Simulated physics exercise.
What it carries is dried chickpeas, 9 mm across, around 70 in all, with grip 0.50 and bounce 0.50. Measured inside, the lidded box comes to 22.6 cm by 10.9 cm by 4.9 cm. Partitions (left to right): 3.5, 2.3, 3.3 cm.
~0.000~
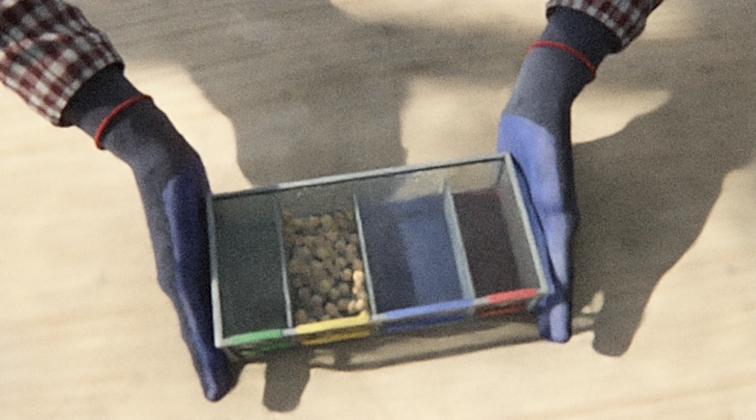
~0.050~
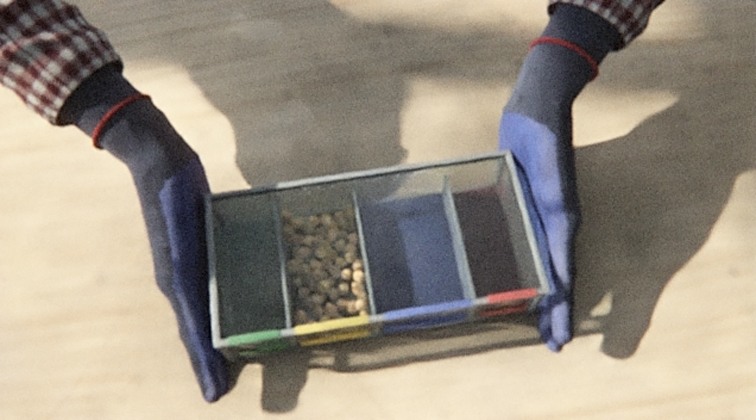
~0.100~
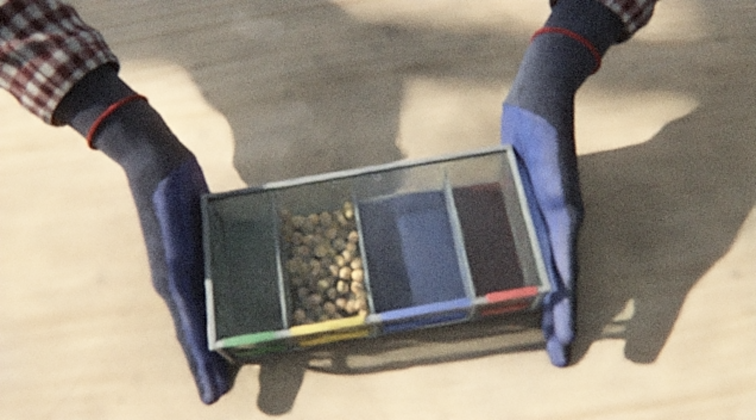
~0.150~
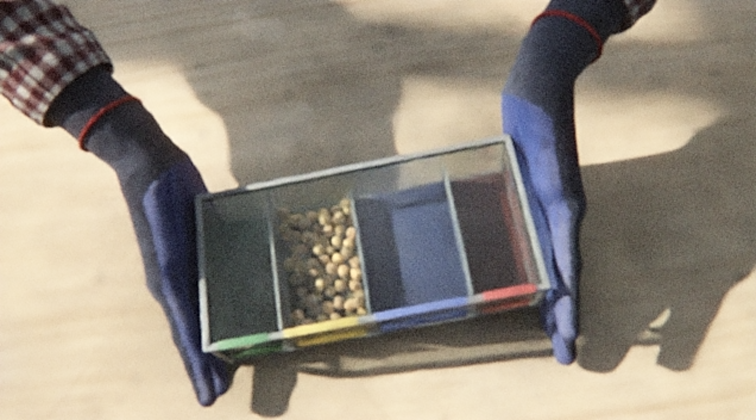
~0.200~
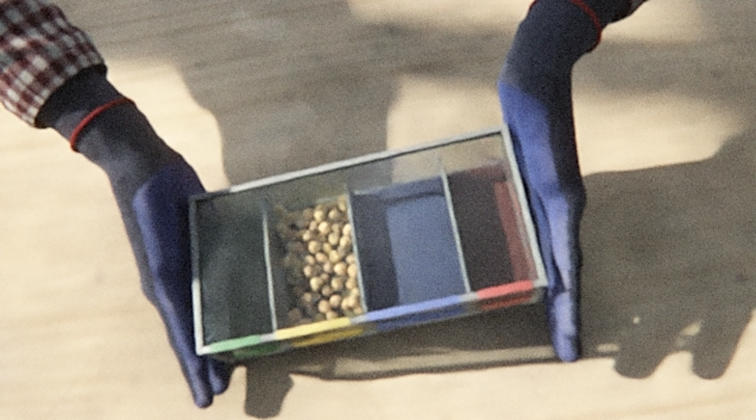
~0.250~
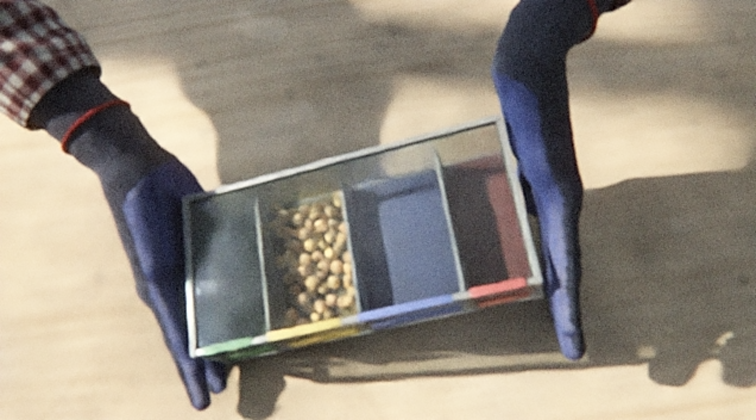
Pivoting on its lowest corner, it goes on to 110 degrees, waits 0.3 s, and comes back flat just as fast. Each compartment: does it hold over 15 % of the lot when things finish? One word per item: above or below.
In order - red: Below; blue: Below; green: Above; yellow: Above.
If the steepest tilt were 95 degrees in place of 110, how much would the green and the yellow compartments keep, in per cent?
Shares: Green 45 and yellow 55, in per cent.
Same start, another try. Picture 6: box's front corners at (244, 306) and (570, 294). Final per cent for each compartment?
That leaves red with 100 percent, blue with 0, green with 0 and yellow with 0 percent.
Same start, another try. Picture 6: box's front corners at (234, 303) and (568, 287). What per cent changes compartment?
About 100 per cent.
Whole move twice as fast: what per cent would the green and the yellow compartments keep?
Green 35 %, yellow 65 %.
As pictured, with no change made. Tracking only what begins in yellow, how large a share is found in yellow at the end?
My estimate is roughly 50 percent.
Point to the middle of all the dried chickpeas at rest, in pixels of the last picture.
Near (297, 309).
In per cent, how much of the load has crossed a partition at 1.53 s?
35 percent.
Then, at 1.53 s, tilt 110 degrees; green 35 %, yellow 65 %.
After 2.38 s, tilt 56 degrees; green 50 %, yellow 50 %.
Then, at 3.24 s, tilt 0 degrees; green 50 %, yellow 50 %.
In the end, at 3.9 s, red 0 %, blue 0 %, green 50 %, yellow 50 %.
